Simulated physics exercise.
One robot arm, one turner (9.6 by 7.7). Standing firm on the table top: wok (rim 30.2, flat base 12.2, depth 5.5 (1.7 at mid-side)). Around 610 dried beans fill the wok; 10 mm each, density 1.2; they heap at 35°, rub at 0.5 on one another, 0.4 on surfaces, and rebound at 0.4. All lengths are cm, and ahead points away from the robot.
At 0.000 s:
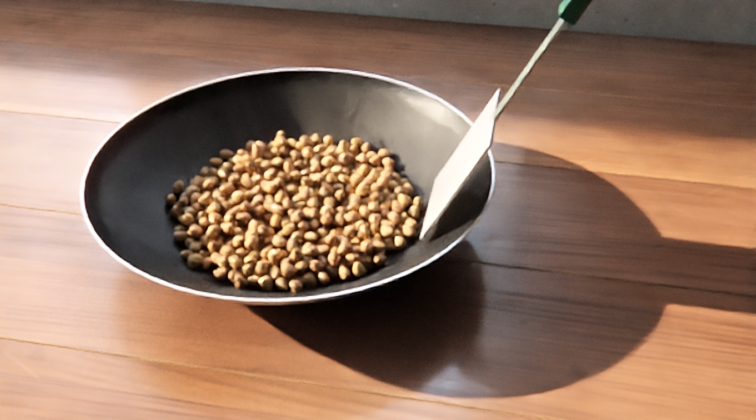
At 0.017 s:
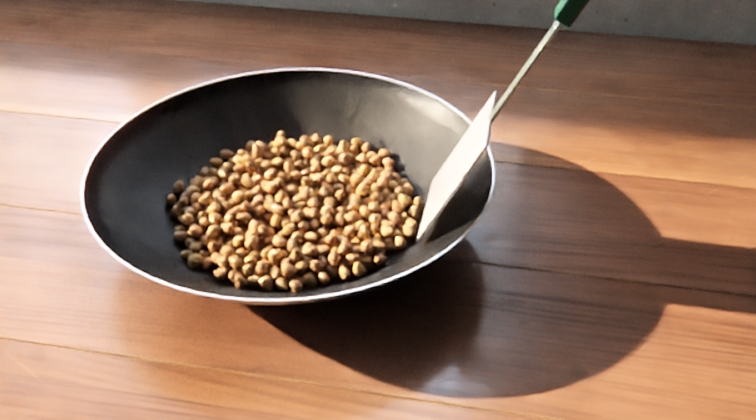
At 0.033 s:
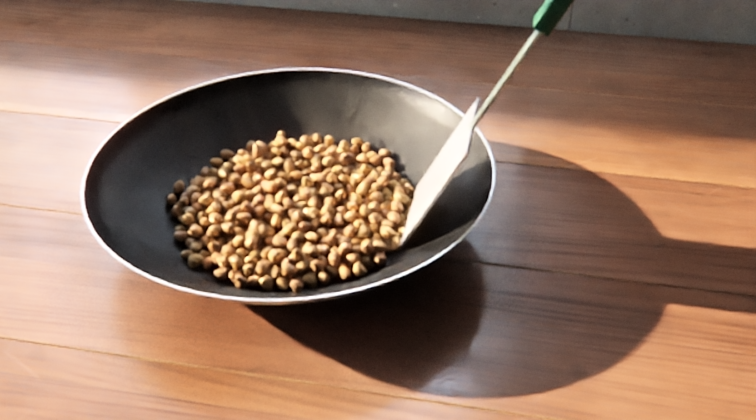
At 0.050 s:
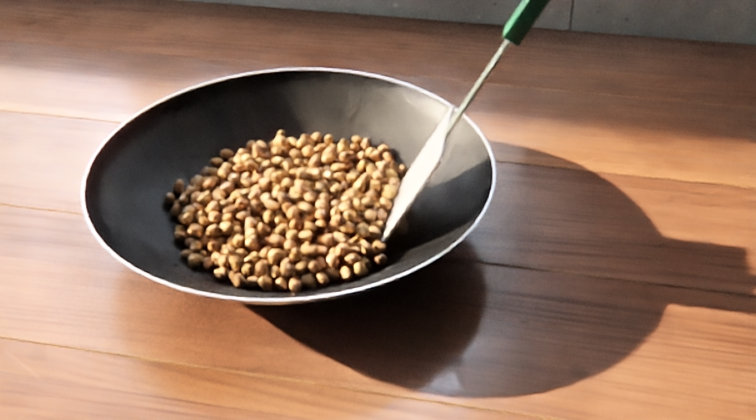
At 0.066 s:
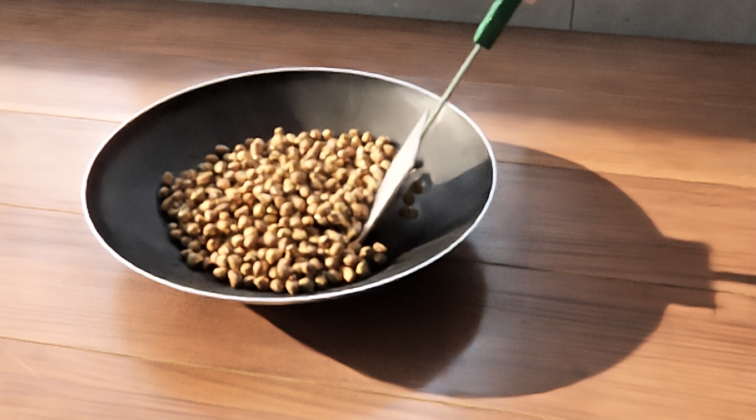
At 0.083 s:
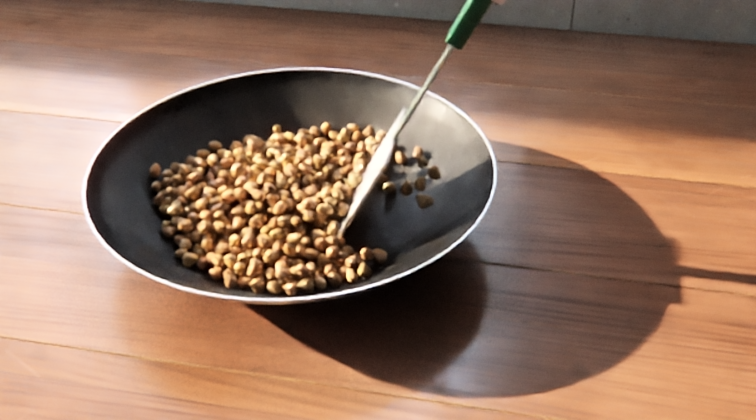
A turner with a green handle moved left from the right side of a black wok on a wooden table, pushing into the heap of brown beans and shifting some of them leftward.
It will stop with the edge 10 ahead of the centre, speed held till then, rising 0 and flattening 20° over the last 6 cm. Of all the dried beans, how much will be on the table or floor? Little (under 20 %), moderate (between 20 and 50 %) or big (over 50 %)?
Share on the table or floor: Moderate (between 20 and 50 %).
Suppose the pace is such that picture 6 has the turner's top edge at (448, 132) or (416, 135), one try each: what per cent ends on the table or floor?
Some 15 and 20 per cent.
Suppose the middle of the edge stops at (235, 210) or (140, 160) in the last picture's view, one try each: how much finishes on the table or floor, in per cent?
Some 5 and 45 per cent.
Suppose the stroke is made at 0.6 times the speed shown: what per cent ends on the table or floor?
About 15 per cent.
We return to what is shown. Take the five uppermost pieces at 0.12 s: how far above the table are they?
Roughly 9 cm.
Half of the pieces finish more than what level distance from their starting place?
About 8 cm.
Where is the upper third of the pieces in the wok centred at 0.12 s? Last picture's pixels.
Near (247, 184).
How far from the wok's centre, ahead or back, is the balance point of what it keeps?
About 4.0 cm ahead.
After 0.12 s, sloping 63°, highest piece 12 above the table; 610 in the wok, 3 on the blade or in flight.
After 0.16 s, sloping 58°, highest piece 17 above the table; 607 in the wok, 6 on the blade or in flight.
After 0.38 s, sloping 43°, highest piece 18 above the table; 420 in the wok, 144 on the table or floor, 49 on the blade or in flight.
After 1.43 s, sloping 43°, highest piece 6 above the table; 419 in the wok, 194 on the table or floor.
At rest, 419 in the wok, 194 on the table or floor. That is 32 % on the table or floor.
